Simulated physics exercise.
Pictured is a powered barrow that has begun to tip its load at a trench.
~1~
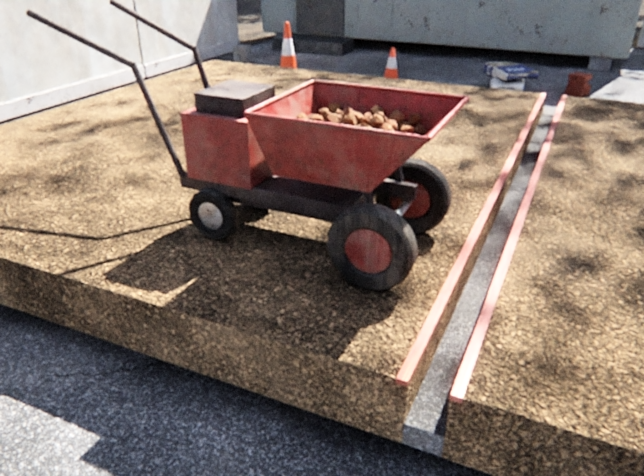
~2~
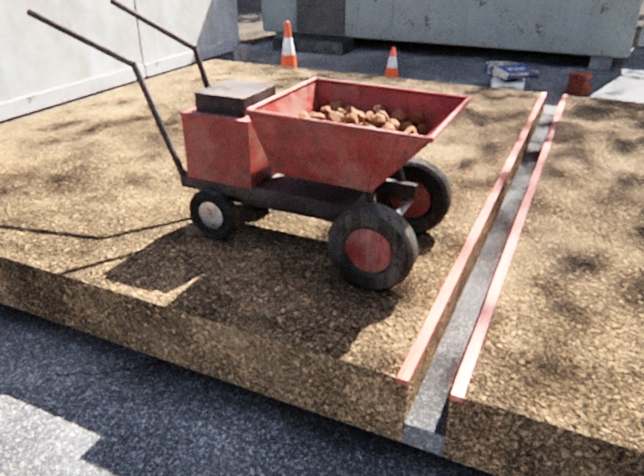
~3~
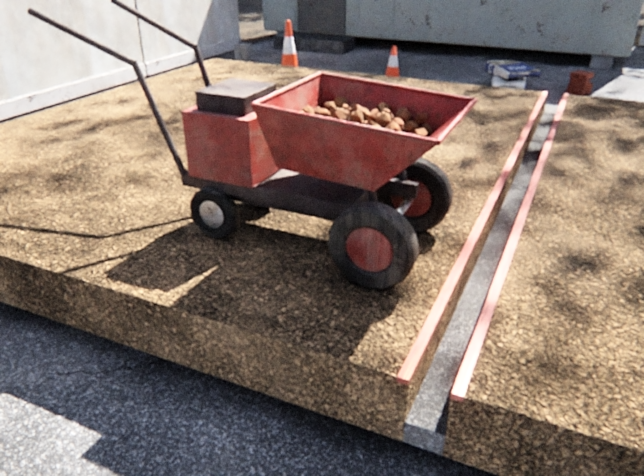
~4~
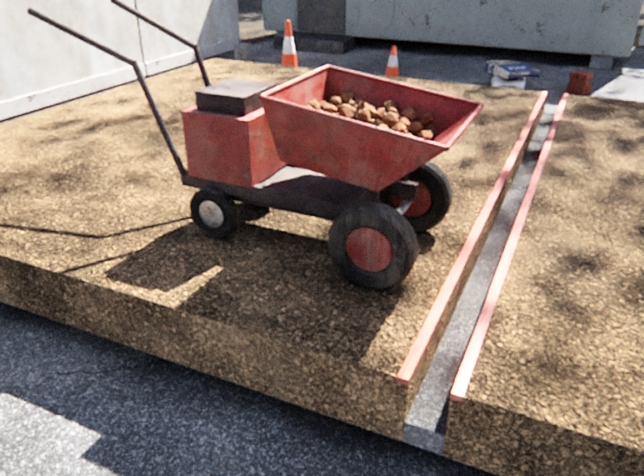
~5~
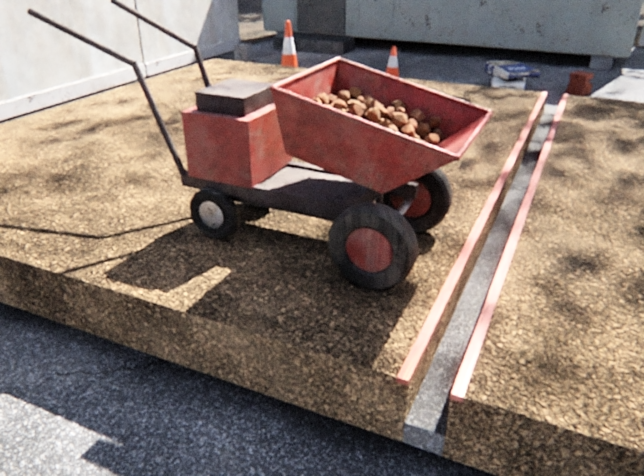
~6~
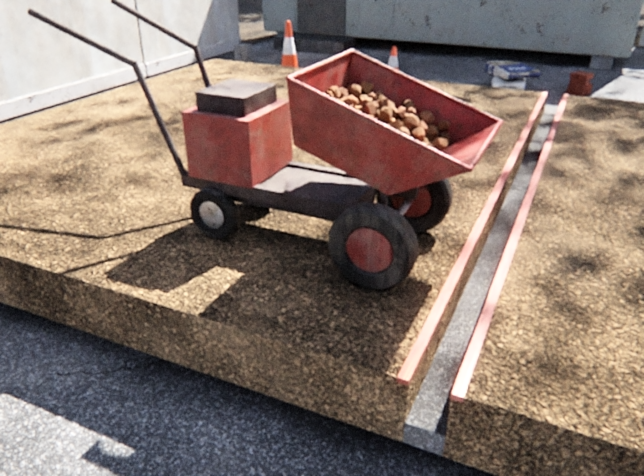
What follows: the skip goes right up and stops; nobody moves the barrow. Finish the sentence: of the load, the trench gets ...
... a minority of it.
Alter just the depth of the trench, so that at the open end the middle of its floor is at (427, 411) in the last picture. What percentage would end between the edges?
Estimated share: Approx. 0 per cent.
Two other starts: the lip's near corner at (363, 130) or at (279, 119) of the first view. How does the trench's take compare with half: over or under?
Case one - a majority; case two - a minority.
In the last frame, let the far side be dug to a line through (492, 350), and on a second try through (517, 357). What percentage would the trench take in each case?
About 0 %, then 30 %.
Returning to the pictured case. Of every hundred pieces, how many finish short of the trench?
I'd put it at some 0 per cent of the load.
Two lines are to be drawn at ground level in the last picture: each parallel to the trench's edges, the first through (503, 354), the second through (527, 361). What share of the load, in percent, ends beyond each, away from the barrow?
Result, first then second: 70 %, 50 %.
Soon, skip tipped steeply; all in the skip.
A while on, skip tipped steeply; most in the skip; about a quarter beyond it.
Towards the end, skip tipped right over; about a quarter in the skip; most beyond it.
Finally, skip tipped right over; about a quarter in the skip; none in or heaped over the trench; most beyond it.
